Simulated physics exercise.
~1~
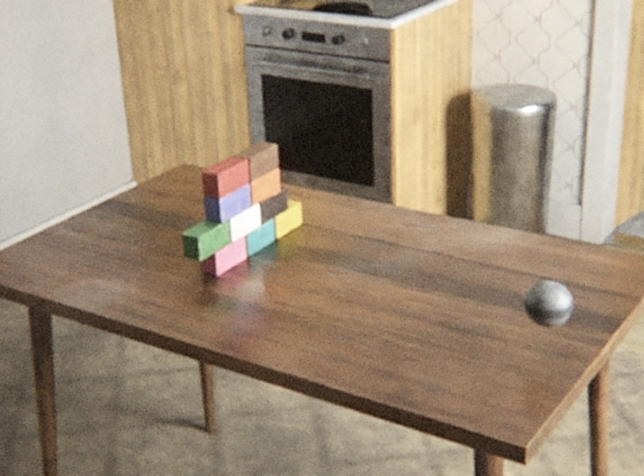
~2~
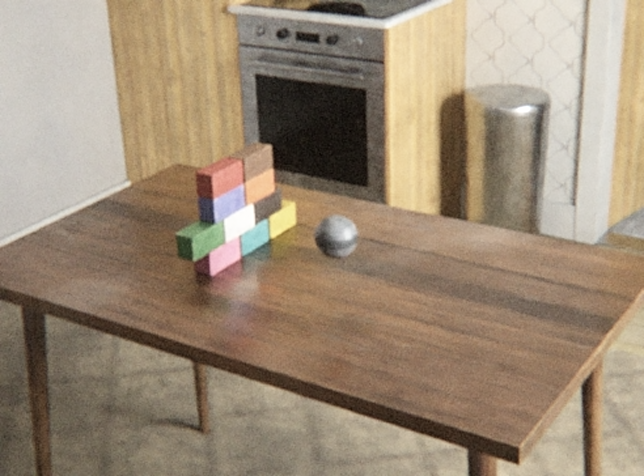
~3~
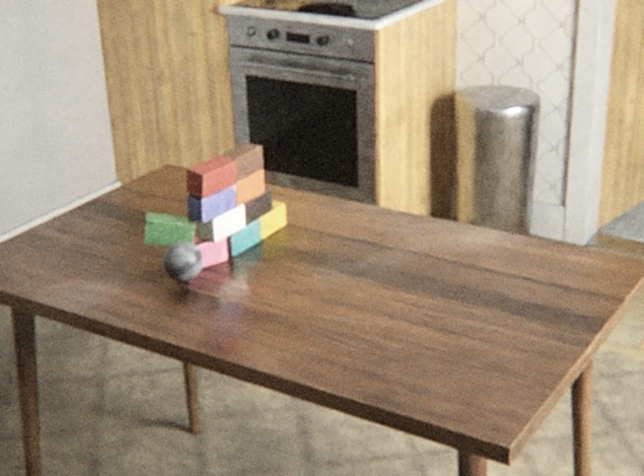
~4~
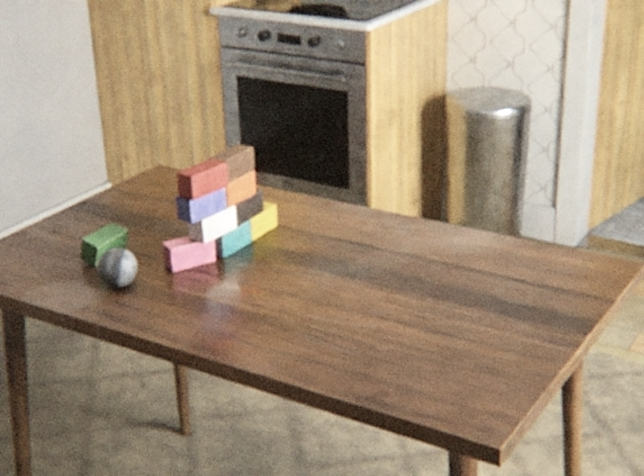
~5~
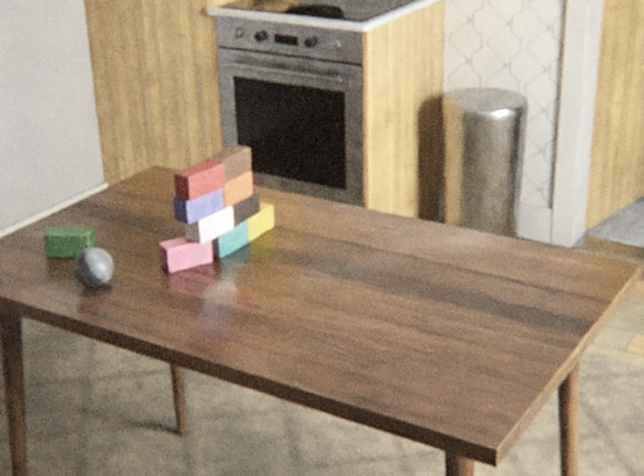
Grey ball rolling left across a wooden table, striking a colourful block stack and knocking the green block away, the rest standing.
